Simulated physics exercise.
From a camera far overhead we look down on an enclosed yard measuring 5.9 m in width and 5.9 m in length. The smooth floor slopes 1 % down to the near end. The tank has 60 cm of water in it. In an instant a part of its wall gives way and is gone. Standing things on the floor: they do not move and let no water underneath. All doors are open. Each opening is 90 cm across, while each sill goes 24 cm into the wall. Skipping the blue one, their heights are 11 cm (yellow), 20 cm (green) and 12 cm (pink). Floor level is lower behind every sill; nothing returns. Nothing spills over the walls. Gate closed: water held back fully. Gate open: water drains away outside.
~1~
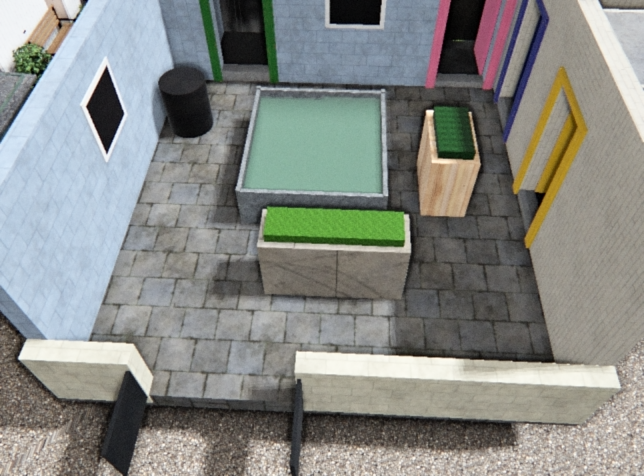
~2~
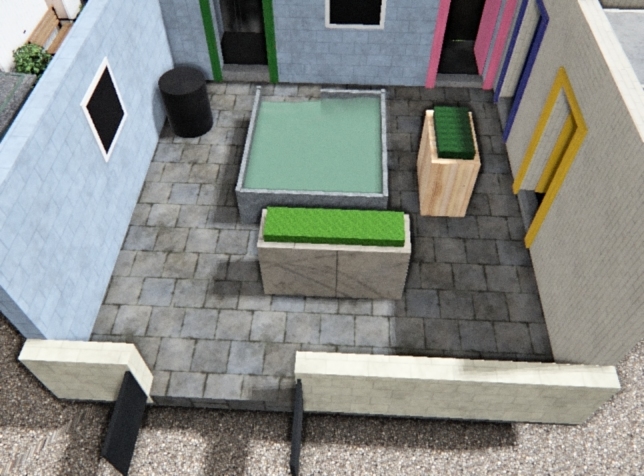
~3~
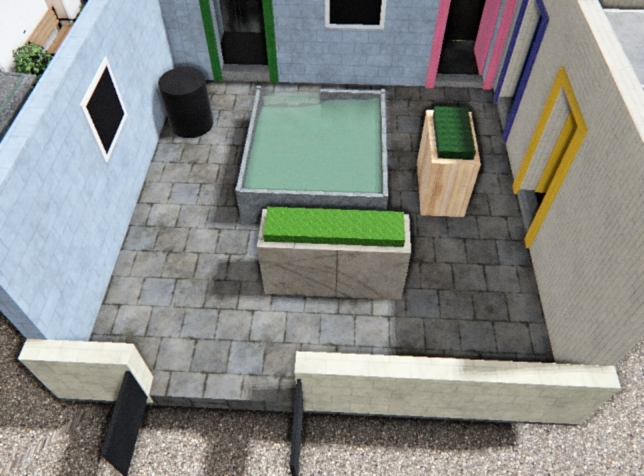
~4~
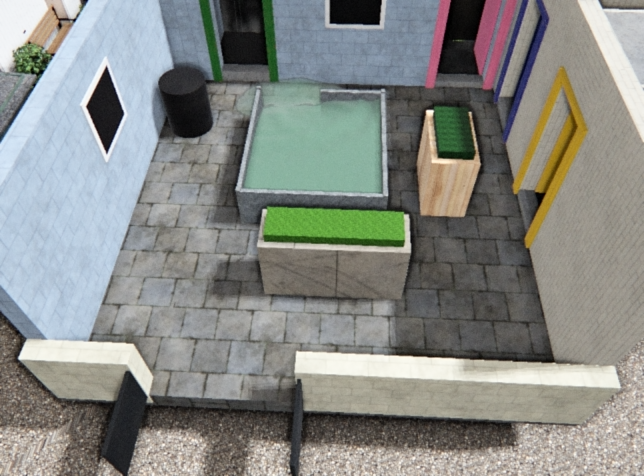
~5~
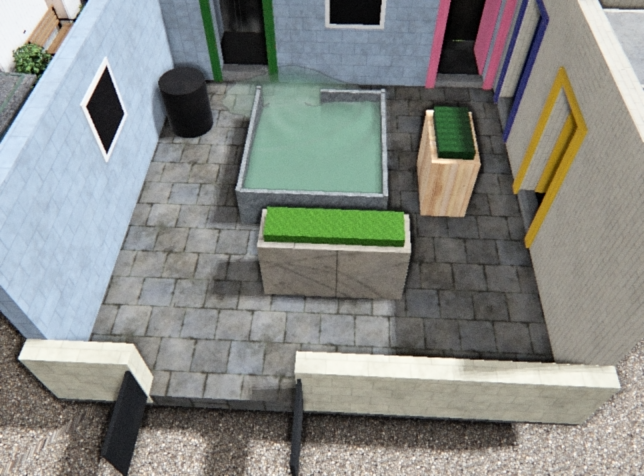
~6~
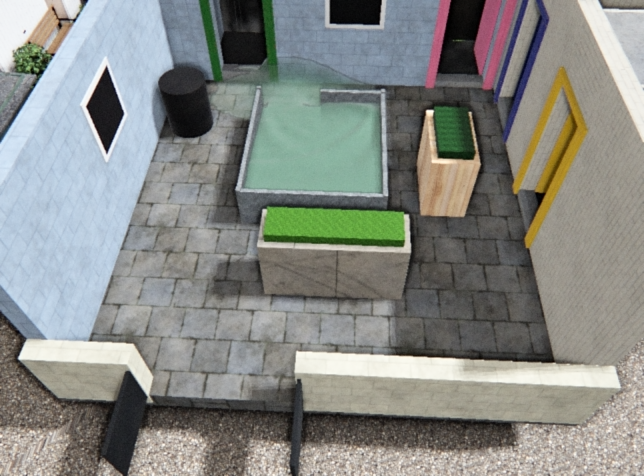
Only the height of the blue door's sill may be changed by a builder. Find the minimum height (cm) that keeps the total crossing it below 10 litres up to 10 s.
The minimum is roughly 16 cm.
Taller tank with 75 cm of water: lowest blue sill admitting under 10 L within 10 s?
You'd need a step of close to 22 cm.
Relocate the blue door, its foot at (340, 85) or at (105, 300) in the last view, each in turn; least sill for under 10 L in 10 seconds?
28 and 8.5 cm.
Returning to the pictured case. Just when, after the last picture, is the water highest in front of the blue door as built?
Roughly 2.0 s.
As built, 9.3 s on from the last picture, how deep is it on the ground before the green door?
11.5 cm.
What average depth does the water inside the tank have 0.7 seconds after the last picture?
The mean depth is roughly 46 cm.
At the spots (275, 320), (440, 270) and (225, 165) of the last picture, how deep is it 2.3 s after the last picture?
Depth: About 0, 0, 0 cm.
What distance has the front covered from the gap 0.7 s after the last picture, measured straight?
Distance from gap: Approx. 3.0 m.
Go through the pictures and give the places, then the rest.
Still water, 60 cm deep, in the tank at (317, 141); the blue door at (516, 71) is dry, in the first picture.
Water pours out on the far side and has run 0.3 m, to a hidden place; about 10 cm deep outside, 60 cm at the back, in the second picture.
The gap is on the far side, the front 0.8 m out at a hidden place; the back of the tank holds 60 cm, in the third picture.
The front is at (325, 83), 1.1 m from the gap on the far side; 1.7 m2 of floor is wet, 60 cm left at the back, in the fourth picture.
Water pours out on the far side and has run 1.2 m, to (243, 81); about 8 cm deep outside, 60 cm at the back, in the fifth picture.
The gap is on the far side, the front 1.4 m out at (224, 81); the back of the tank holds 60 cm; the blue door at (516, 71), 3.7 m from the gap, is still 2.5 m from the nearest water, in the sixth picture.
Then, 0.7 s after the last picture water covers 15 % of the floor, deepest (44 cm) near (293, 87); it has not reached the blue door.
Then, 2.3 s after the last picture water covers 40 % of the floor, deepest (40 cm) near (174, 95); 21 cm at the blue door, 1 litre in over its 17 cm sill.
Then, 9.3 s after the last picture water covers 90 % of the floor, deepest (16 cm) near (173, 288); 9 cm at the blue door, 7 litres in over its 17 cm sill.
At the blue door as built, the water peaked near 21 cm, 2.1 s after the last picture.
With a sill of 14 cm, 25 litres would have come in within the 10 s; with 19 cm, 2 litres. So under 10 litres takes about 16 cm.
